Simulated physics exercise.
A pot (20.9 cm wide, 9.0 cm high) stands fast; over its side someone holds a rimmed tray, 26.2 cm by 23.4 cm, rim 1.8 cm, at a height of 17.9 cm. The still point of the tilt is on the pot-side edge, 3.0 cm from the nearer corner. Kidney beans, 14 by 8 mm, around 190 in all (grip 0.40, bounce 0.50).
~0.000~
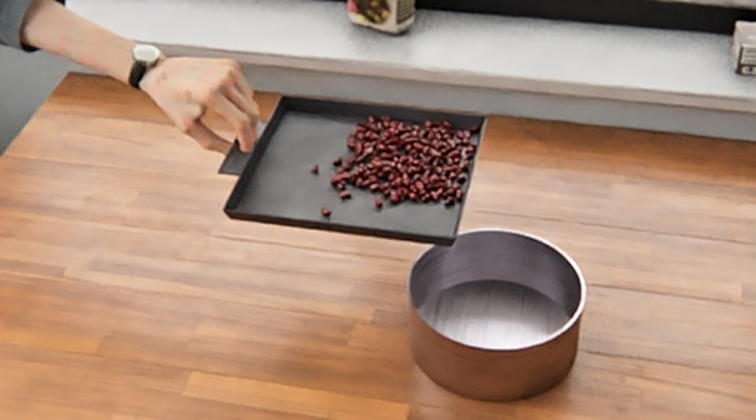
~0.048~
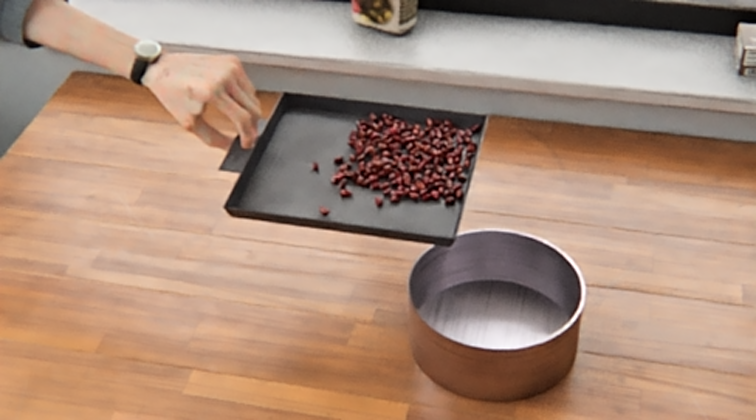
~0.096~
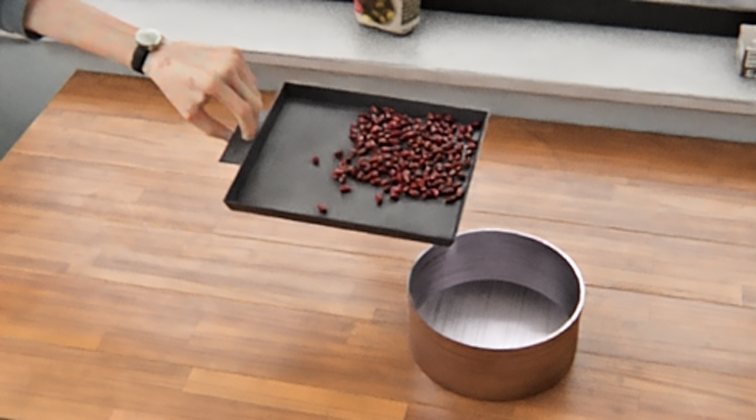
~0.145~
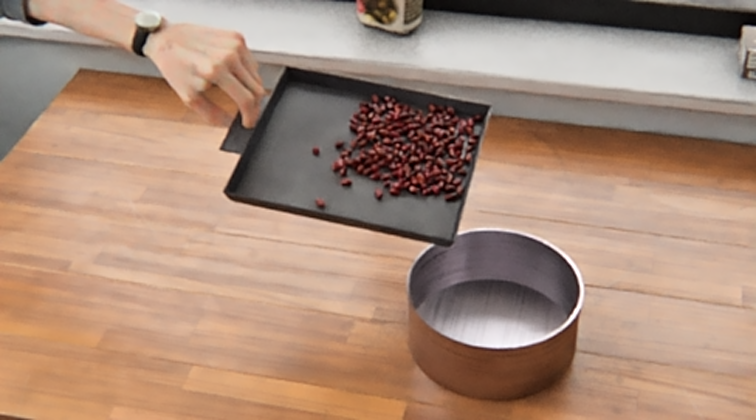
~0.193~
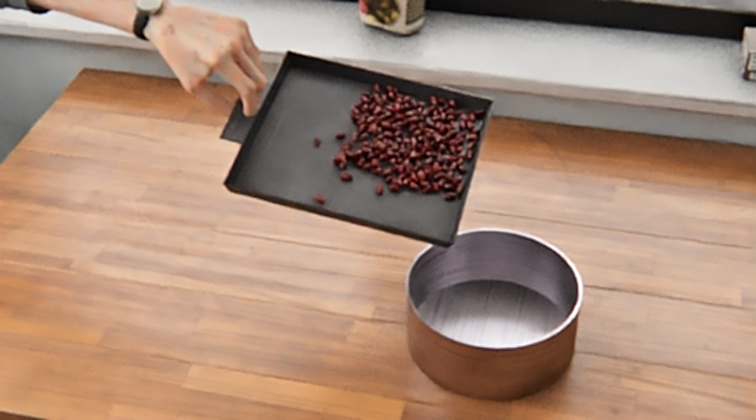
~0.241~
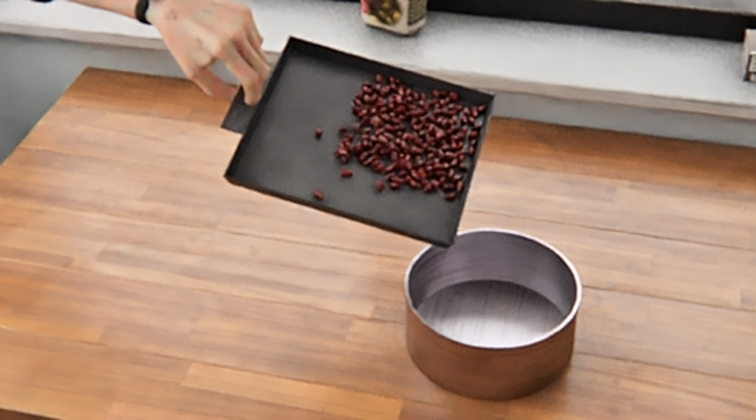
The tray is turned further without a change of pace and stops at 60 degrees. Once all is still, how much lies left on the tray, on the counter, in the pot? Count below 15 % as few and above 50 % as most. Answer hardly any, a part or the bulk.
Left on the tray: A part; on the counter: Hardly any; in the pot: The bulk.
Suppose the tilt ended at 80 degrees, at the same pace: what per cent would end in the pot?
It would be near 95 per cent.
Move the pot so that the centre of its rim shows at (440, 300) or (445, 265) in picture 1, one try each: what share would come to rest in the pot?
Some 75 and 45 per cent.
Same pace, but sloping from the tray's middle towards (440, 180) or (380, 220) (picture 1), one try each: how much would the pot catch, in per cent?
Some 15 and 35 per cent.
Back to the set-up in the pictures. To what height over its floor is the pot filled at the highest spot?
Roughly 2.0 cm.
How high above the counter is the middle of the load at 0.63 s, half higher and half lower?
Roughly 24 cm.
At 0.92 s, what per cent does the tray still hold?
About 45 per cent.
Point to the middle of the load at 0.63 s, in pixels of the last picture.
Near (449, 178).
Then, at 0.48 s, tilt 39 degrees; the tray holds 100 %, the pot 0 %.
After 0.63 s, tilt 53 degrees; the tray holds 100 %, the pot 0 %.
After 0.92 s, tilt 60 degrees; the tray holds 45 %, the pot 35 %.
At rest (2.1 s), tray 25 %, counter 5 %, pot 70 %.
